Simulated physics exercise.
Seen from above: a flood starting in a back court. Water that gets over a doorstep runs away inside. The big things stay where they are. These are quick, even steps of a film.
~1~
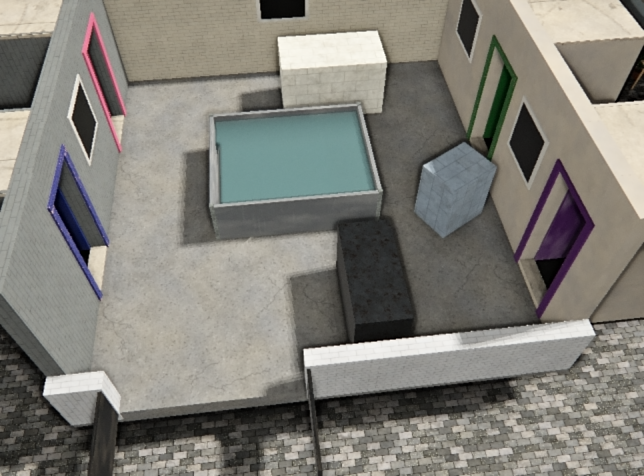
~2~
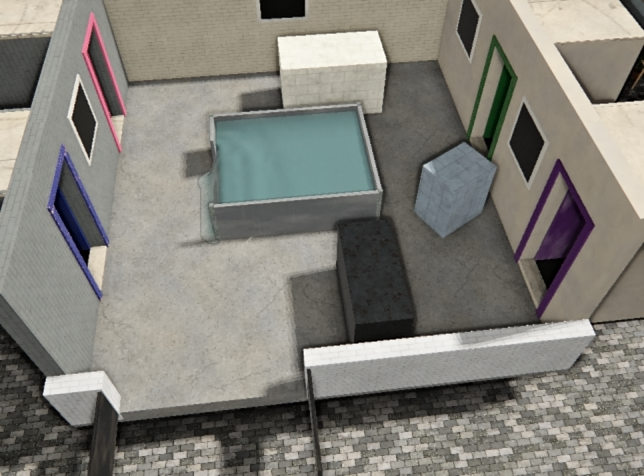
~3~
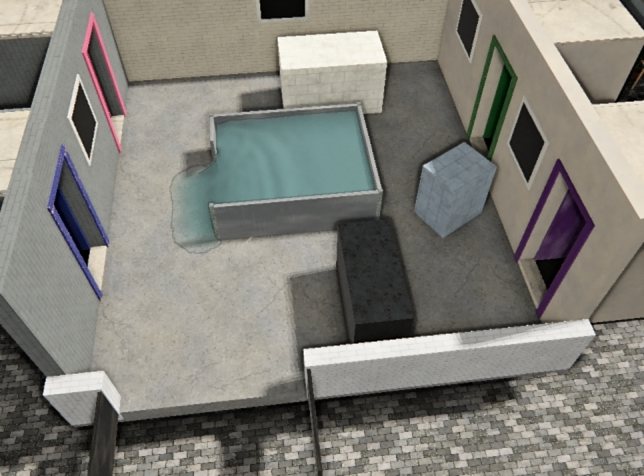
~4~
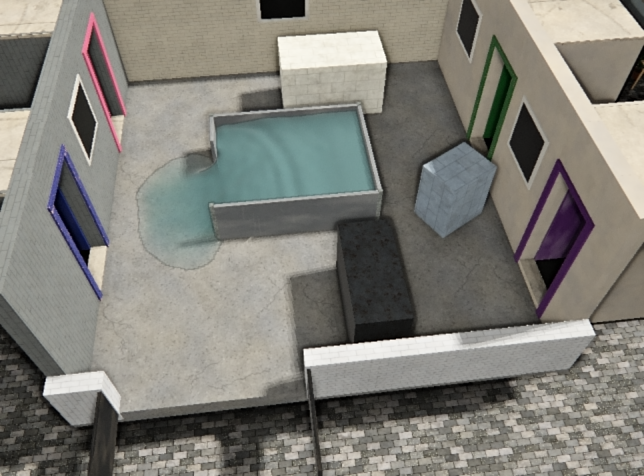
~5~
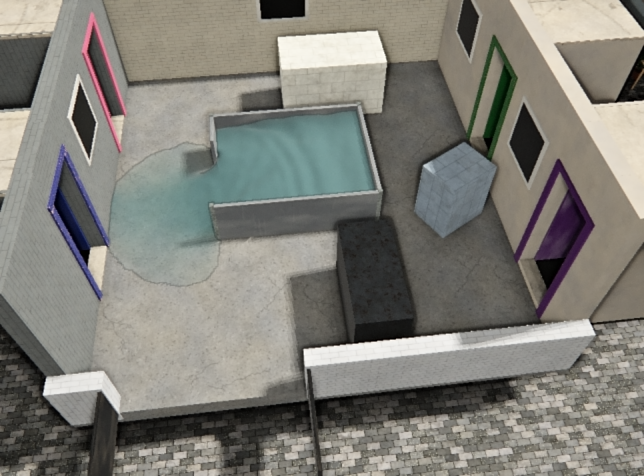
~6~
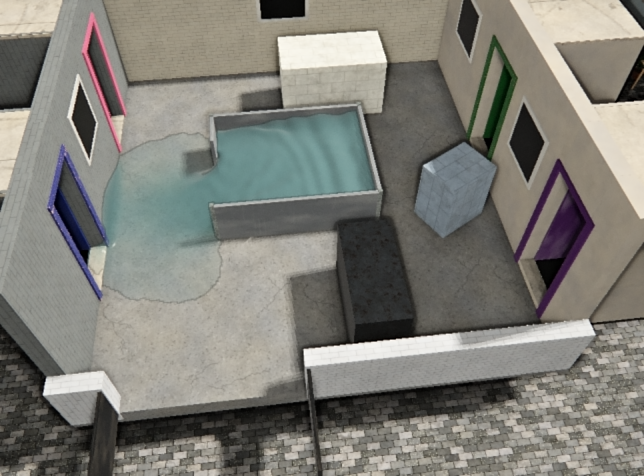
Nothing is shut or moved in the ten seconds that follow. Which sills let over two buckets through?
One by one: The blue door floods; the pink door floods; the green door holds within the limit; the purple door holds within the limit.
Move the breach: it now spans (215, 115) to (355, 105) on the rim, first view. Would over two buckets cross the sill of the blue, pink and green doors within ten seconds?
One by one: Blue door holds; pink door passes that mark; green door passes that mark.
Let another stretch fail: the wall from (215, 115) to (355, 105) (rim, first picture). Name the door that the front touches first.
It is the green door.
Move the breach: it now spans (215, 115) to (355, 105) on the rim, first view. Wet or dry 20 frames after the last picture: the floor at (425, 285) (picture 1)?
Verdict: No water.
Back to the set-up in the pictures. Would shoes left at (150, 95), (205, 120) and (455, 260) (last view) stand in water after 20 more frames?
In that order: Covered, awash, clear.
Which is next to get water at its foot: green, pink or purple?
I say the pink one.
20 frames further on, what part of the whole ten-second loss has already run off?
Near 40 in a hundred.
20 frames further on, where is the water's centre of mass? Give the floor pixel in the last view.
Close to (222, 194).
A moment on, water covers 20 % of the floor; the blue door over two buckets in, the pink door under two buckets in, the green door not reached, the purple door not reached.
Next, water covers 30 % of the floor; the blue door far over two buckets in, the pink door under two buckets in, the green door not reached, the purple door not reached.
Then, water covers 45 % of the floor; the blue door far over two buckets in, the pink door over two buckets in, the green door not reached, the purple door not reached.
Later, water covers 60 % of the floor; the blue door far over two buckets in, the pink door over two buckets in, the green door not reached, the purple door not reached.
In the end, water covers 90 % of the floor; the blue door far over two buckets in, the pink door far over two buckets in, the green door wet at the sill, nothing in, the purple door wet at the sill, nothing in.
